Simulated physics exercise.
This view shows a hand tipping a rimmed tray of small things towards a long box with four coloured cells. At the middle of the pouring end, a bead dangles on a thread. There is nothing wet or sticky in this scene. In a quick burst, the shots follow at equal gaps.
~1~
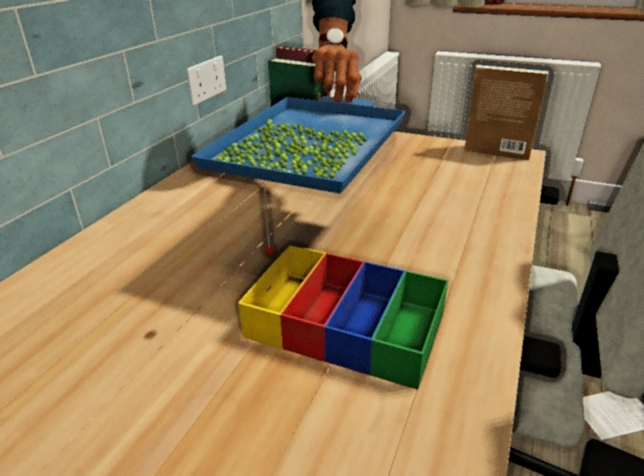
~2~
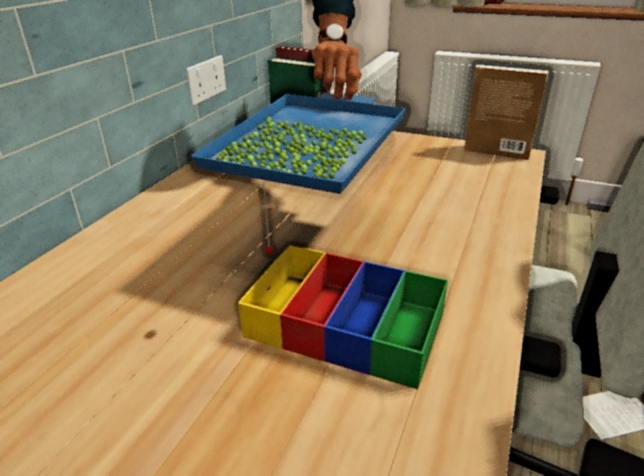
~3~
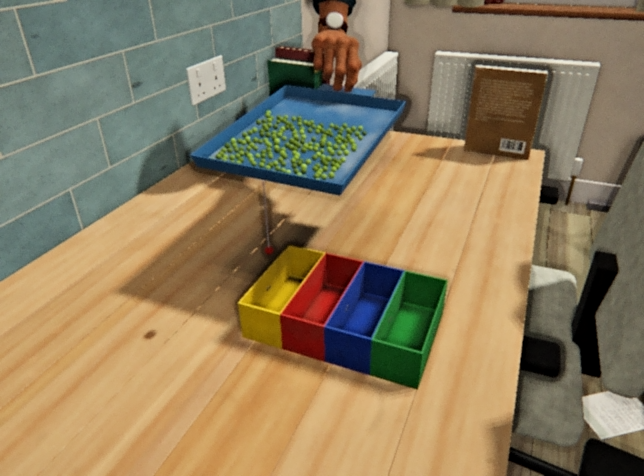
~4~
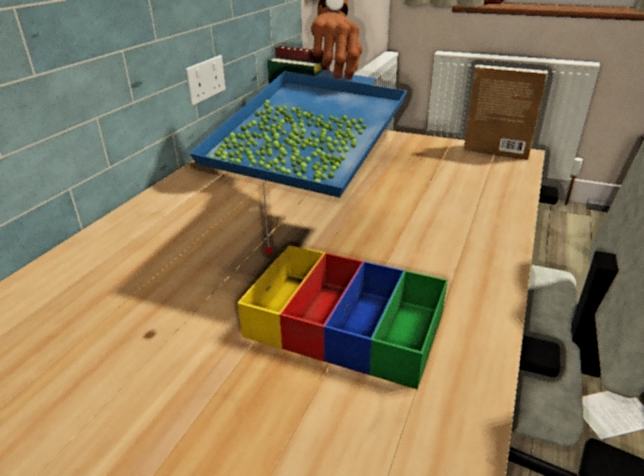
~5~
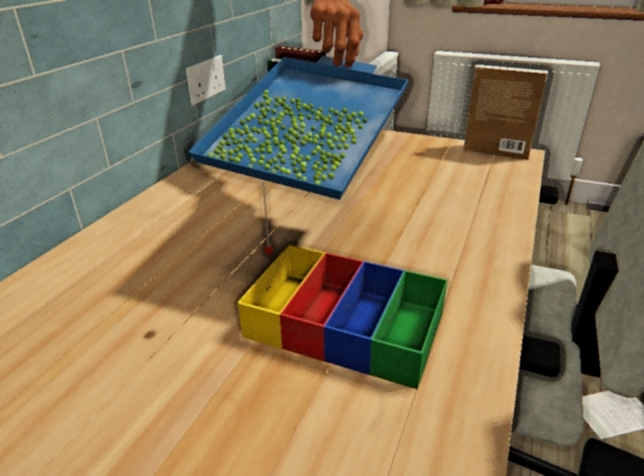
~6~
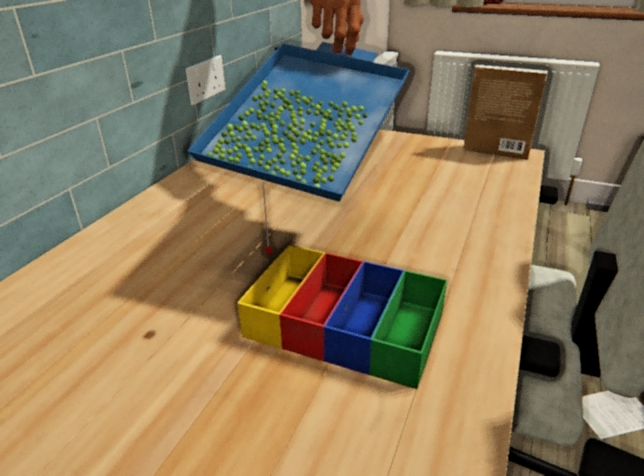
A blue tray of green peas tilts steadily as a hand raises its far end.
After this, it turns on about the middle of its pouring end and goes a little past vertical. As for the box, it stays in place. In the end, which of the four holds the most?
The red cell holds the most.
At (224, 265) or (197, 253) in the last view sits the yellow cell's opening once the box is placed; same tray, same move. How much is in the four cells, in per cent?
About 100 per cent, then about 80 per cent.
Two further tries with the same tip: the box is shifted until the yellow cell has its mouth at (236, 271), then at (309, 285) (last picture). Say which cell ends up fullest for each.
Try one: The cell in blue; try two: The yellow one.
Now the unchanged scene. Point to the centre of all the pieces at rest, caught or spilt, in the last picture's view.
Last view, centre at rest - approx. (312, 315).
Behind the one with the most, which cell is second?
That yellow cell.
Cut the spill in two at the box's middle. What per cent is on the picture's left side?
It amounts to some 100 percent.
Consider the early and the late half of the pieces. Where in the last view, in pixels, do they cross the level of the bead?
Around (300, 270) first; around (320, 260) second.
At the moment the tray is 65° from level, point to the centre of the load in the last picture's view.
Roughly at (294, 165).
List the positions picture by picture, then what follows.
In the first picture, corners of the pouring end at (196, 155) and (340, 180), level; middle of the load at (292, 151), dried peas; bead on its thread at (269, 250); yellow cell at (261, 322); red cell at (303, 334); blue cell at (348, 347); green cell at (396, 361).
In the second picture, corners of the pouring end at (196, 155) and (340, 180), level; middle of the load at (291, 150).
In the third picture, corners of the pouring end at (195, 154) and (340, 182), tipped barely, lowest at the right corner; middle of the load at (287, 145).
In the fourth picture, corners of the pouring end at (194, 152) and (340, 185), tipped a little, lowest at the right corner; middle of the load at (286, 140).
In the fifth picture, corners of the pouring end at (193, 151) and (340, 188), tipped a little, lowest at the right corner; middle of the load at (286, 136).
In the sixth picture, corners of the pouring end at (192, 149) and (340, 191), tipped clearly, lowest at the right corner; middle of the load at (285, 133); yellow cell at (260, 322); red cell at (302, 334); blue cell at (347, 347); green cell at (395, 361).
Soon after the last picture, tray tipped steeply; nearly all on the tray; a stray few in the blue cell; a stray few in the red cell; a stray few falling or outside the box.
A little later, tray tipped past a quarter turn; about a quarter on the tray; about a quarter in the red cell; about a quarter in the yellow cell; a stray few in the blue cell; about a quarter falling or outside the box.
Later still, tray tipped past a quarter turn; about two thirds in the red cell; about a third in the yellow cell; a stray few in the blue cell; a small part falling or outside the box.
At rest, tray tipped past a quarter turn; about two thirds in the red cell; about a third in the yellow cell; a stray few in the blue cell; none in the green cell; a small part outside the box.
